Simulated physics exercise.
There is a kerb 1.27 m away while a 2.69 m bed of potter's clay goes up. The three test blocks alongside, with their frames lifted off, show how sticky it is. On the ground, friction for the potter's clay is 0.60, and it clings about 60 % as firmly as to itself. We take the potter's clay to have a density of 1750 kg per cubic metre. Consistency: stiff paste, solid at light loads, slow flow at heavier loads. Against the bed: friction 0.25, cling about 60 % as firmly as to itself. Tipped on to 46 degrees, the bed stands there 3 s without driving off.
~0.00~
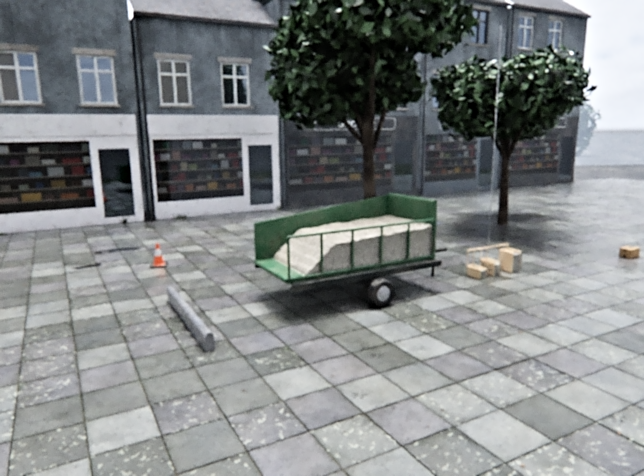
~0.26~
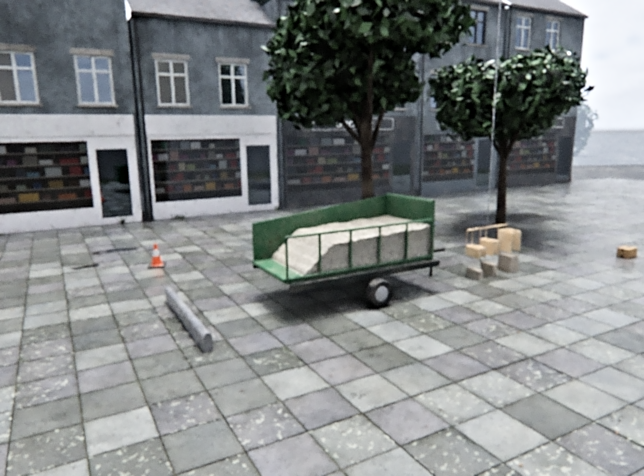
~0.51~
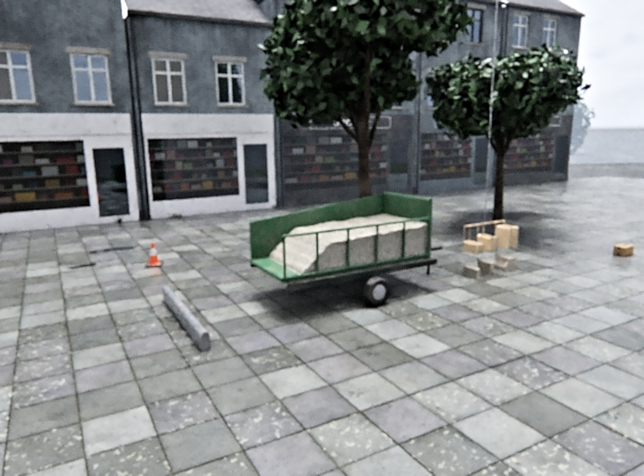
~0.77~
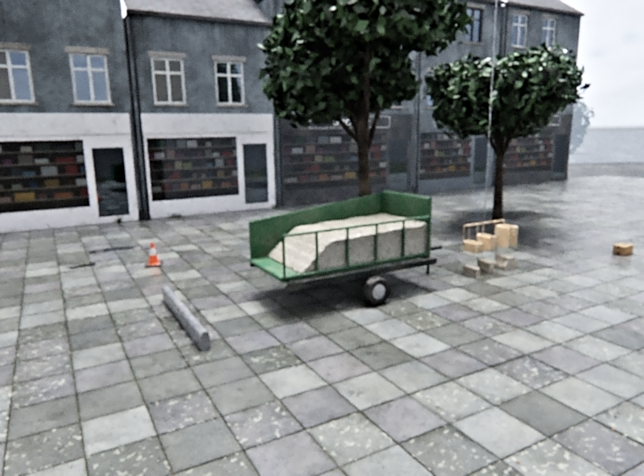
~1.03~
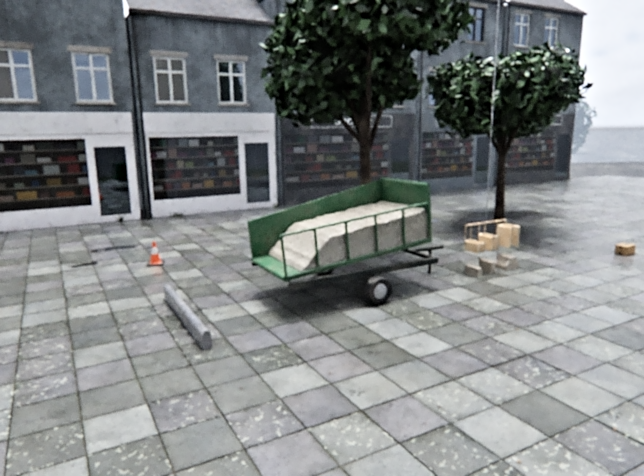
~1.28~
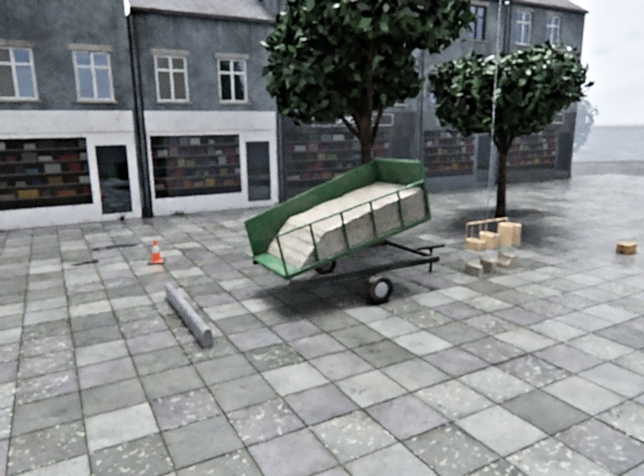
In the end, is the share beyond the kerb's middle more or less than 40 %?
Greater than 40 %.
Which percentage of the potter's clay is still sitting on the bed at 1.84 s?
Roughly 100 per cent.
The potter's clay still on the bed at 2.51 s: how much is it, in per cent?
The share is roughly 60 per cent.
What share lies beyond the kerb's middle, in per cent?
50 %.
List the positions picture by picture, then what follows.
Top of the high end at (434, 203), tilt 0 degrees; foremost bit of the potter's clay at (308, 272); block heights 15 cm, 23 cm, 36 cm (left to right), in the first picture.
Top of the high end at (432, 203), tilt 0 degrees; foremost bit of the potter's clay at (306, 272); block heights 15 cm, 23 cm, 32 cm (left to right), in the second picture.
Top of the high end at (429, 201), tilt 0 degrees; foremost bit of the potter's clay at (304, 271); block heights 15 cm, 23 cm, 25 cm (left to right), in the third picture.
Top of the high end at (428, 200), tilt 0 degrees; foremost bit of the potter's clay at (303, 271); block heights 15 cm, 23 cm, 25 cm (left to right), in the fourth picture.
Top of the high end at (426, 186), tilt 5 degrees; foremost bit of the potter's clay at (303, 268); block heights 15 cm, 23 cm, 25 cm (left to right), in the fifth picture.
Top of the high end at (420, 164), tilt 13 degrees; foremost bit of the potter's clay at (302, 265); block heights 15 cm, 23 cm, 25 cm (left to right), in the sixth picture.
After 1.84 s, the tilt is 30 degrees, all is on the bed and 0 % past the kerb's middle.
After 2.51 s, the tilt is 46 degrees, 58 % is on the bed and 0 % past the kerb's middle.
After 3.17 s, the tilt is 46 degrees, none is on the bed and 34 % past the kerb's middle.
After 3.83 s, the tilt is 46 degrees, none is on the bed and 50 % past the kerb's middle.
After 5.53 s, the tilt is 46 degrees, none is on the bed and 50 % past the kerb's middle.
